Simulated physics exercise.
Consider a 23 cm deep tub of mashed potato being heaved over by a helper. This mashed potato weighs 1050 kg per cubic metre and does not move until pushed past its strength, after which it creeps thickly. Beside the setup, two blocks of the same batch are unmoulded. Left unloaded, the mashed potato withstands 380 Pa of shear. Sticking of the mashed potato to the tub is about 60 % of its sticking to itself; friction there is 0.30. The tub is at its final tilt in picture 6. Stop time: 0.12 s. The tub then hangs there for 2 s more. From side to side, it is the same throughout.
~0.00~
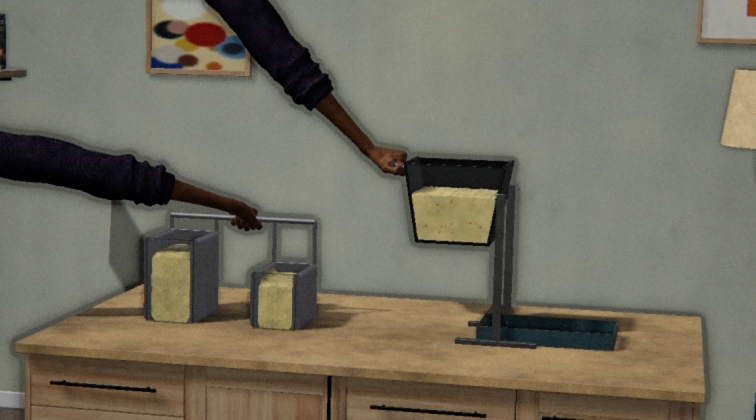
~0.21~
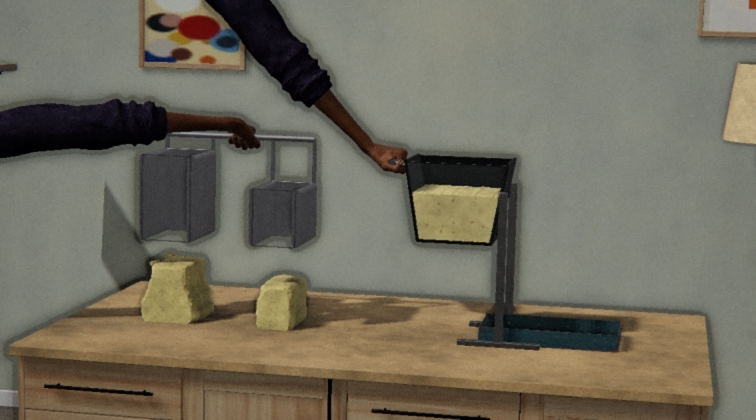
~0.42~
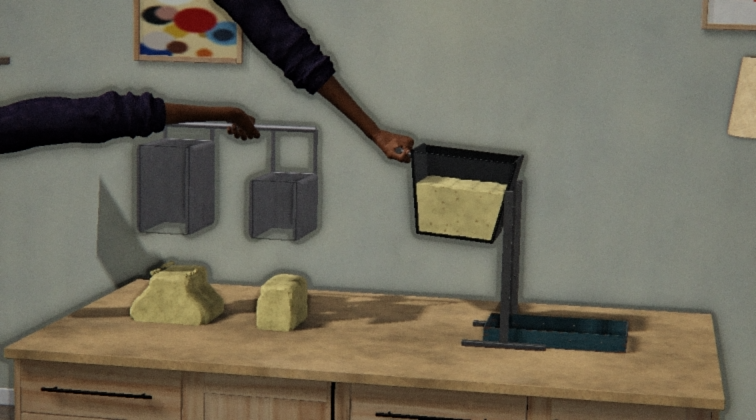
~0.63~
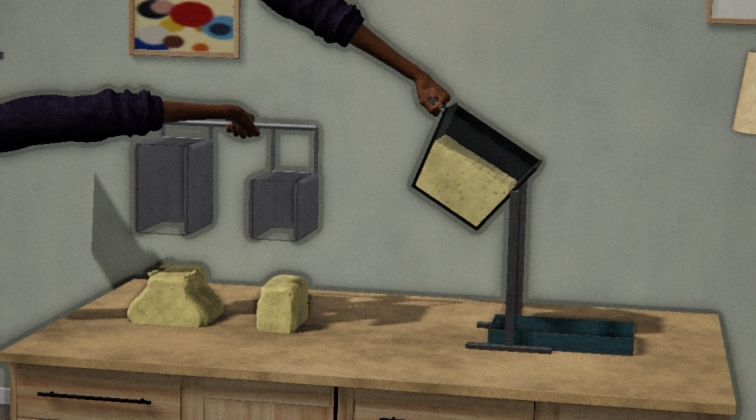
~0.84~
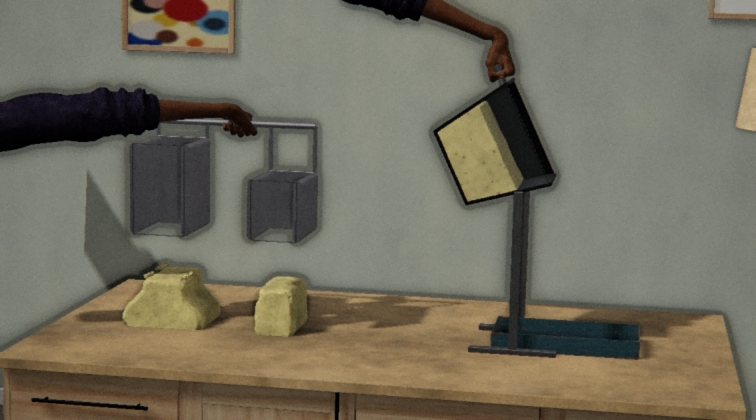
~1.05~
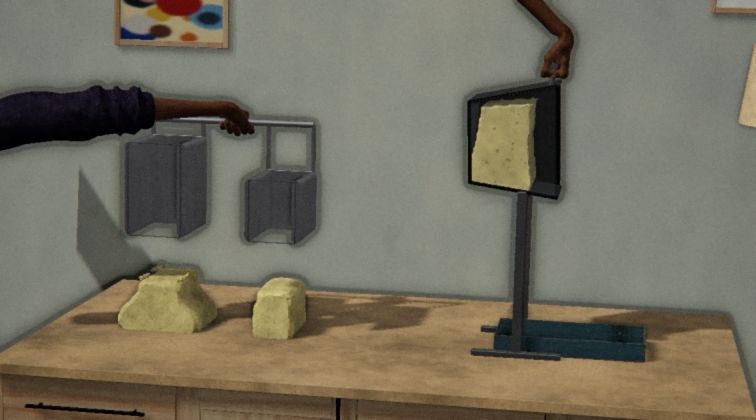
Two moulds lift off pale blocks that sag, then a hand tilts a tub of mash.
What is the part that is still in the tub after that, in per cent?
About 52 %.
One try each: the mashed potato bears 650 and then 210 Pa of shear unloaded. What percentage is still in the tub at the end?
Expect about 100 in a hundred, then about 40 in a hundred.
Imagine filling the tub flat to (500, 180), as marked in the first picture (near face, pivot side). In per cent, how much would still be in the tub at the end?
I'd guess around 40 in a hundred.
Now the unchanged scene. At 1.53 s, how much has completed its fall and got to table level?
I'd say about 0 per cent of it.
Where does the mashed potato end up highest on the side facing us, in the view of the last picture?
I'd point to somewhere around (506, 156).
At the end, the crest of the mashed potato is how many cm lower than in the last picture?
About 14 cm.
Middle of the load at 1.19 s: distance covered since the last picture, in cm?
Displacement noted: Approx. 6 cm... about that.
After 1.19 s, the tub is at 88 degrees and holds 100 %.
After 1.36 s, the tub is at 88 degrees and holds 71 %.
After 1.53 s, the tub is at 88 degrees and holds 54 %.
After 1.70 s, the tub is at 88 degrees and holds 52 %.
After 3.05 s, the tub is at 88 degrees and holds 52 %.
